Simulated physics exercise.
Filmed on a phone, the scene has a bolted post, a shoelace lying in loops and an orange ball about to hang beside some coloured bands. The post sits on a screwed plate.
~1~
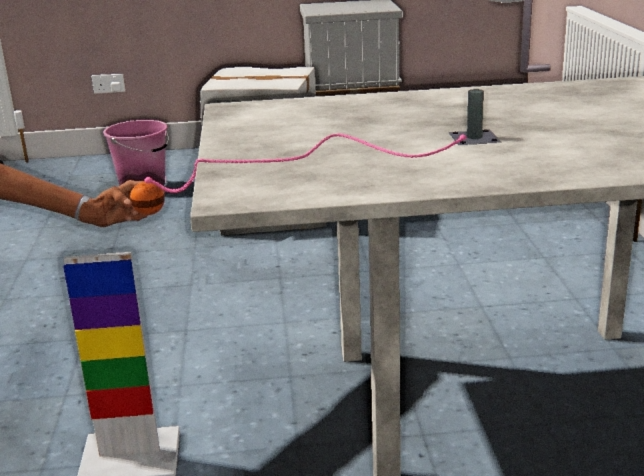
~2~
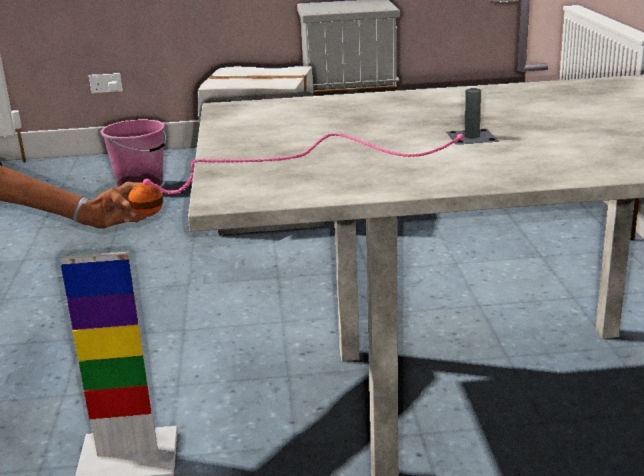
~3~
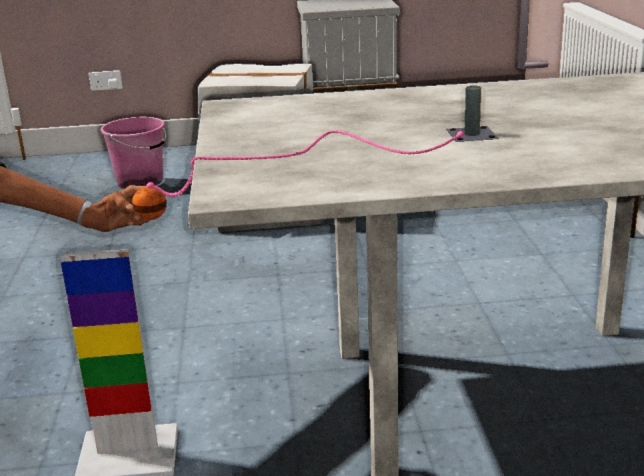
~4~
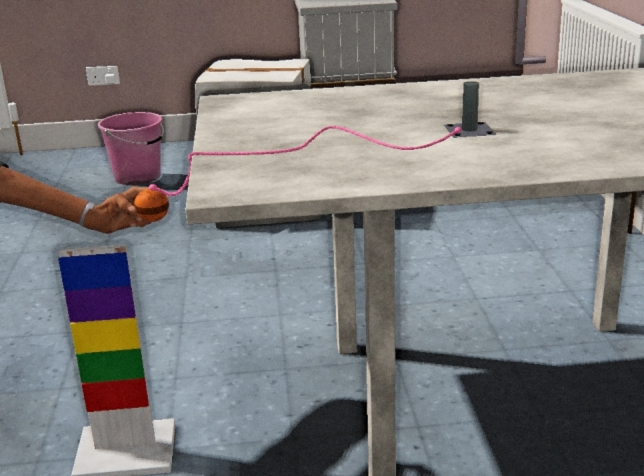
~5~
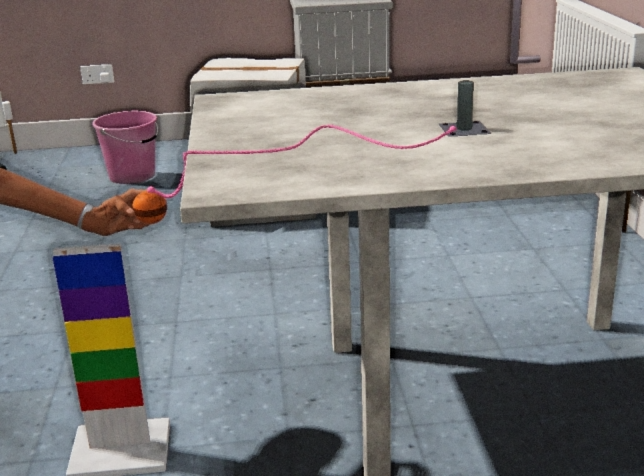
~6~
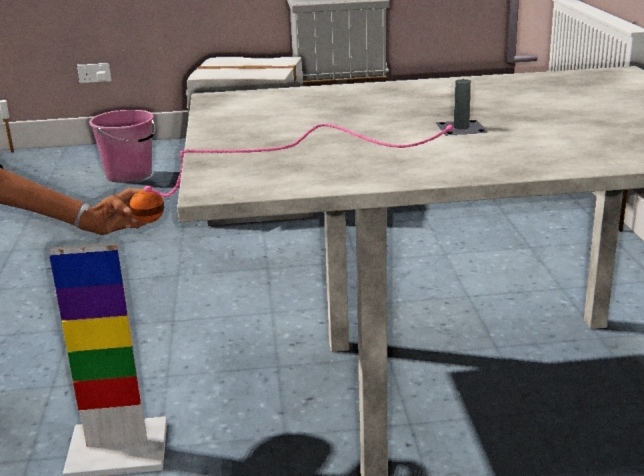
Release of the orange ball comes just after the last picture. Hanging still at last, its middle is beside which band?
Its middle is beside yellow.
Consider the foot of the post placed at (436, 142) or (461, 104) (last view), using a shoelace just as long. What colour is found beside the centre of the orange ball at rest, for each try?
Result 1: Green. Result 2: Purple.
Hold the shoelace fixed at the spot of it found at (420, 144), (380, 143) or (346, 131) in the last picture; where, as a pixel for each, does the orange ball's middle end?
Roughly (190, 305), (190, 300) and (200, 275).
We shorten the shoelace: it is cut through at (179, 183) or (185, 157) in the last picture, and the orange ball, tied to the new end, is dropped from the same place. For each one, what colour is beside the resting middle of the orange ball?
Per try - 1: Purple; 2: Blue.
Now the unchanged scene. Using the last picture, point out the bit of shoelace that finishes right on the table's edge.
You'll find it close to (283, 148).
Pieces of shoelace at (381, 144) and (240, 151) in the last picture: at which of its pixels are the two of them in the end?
They go to (353, 137) and to (187, 201).
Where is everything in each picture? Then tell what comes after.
The first picture shows orange ball (148, 198); blue (100, 280); purple (105, 313); yellow (110, 344); green (115, 374); red (120, 404).
The second picture shows orange ball (146, 200); shoelace through (442, 148) (378, 149) (327, 137) (288, 158) (208, 161).
The third picture shows orange ball (150, 203).
The fourth picture shows orange ball (152, 205); shoelace through (440, 141) (376, 142) (324, 129) (286, 151) (205, 154).
The fifth picture shows orange ball (150, 207).
The sixth picture shows orange ball (147, 206); shoelace through (432, 139) (368, 139) (316, 127) (278, 149) (197, 152).
Soon after, ball near (229, 314); level with yellow.
Then, ball near (182, 329); level with yellow.
At rest, ball near (196, 329); level with yellow. Its centre hangs level with the yellow band.
